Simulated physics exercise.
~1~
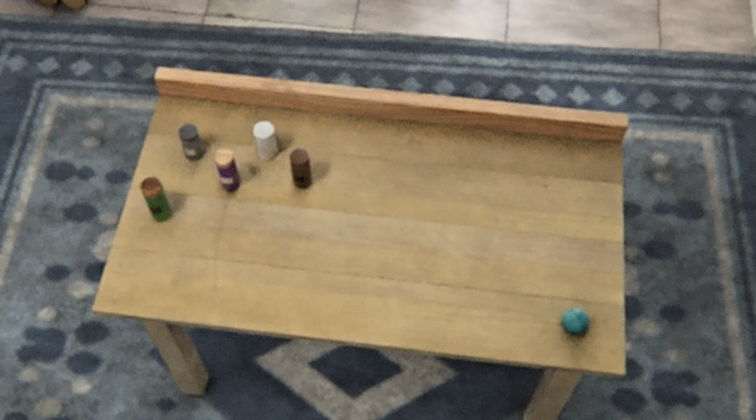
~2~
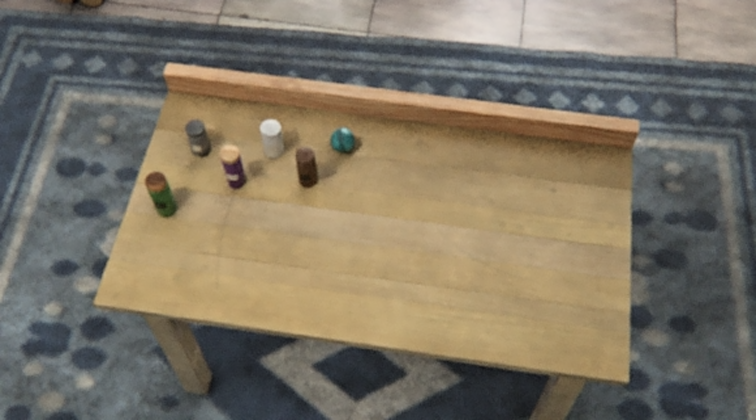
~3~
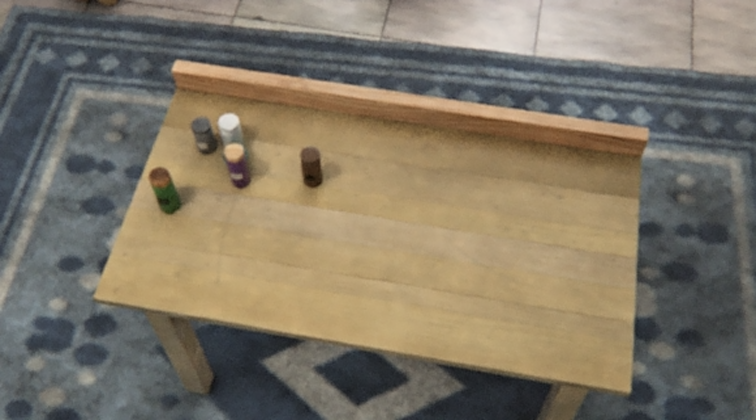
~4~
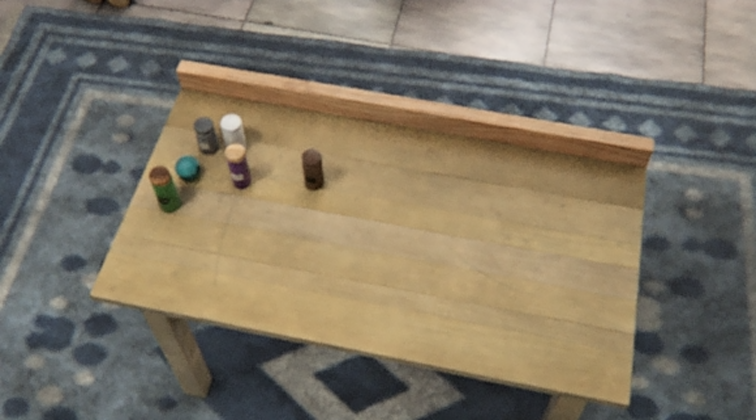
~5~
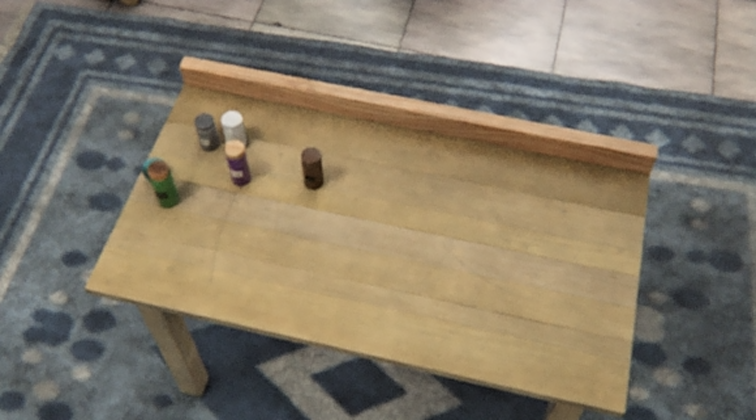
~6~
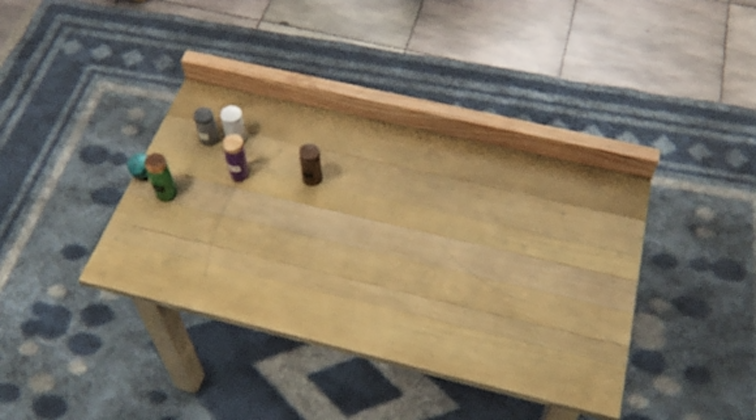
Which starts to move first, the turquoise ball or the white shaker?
The turquoise ball starts to move first, crossing the table toward the far rail while the white shaker is still in its place. The white shaker shifts left only afterwards.
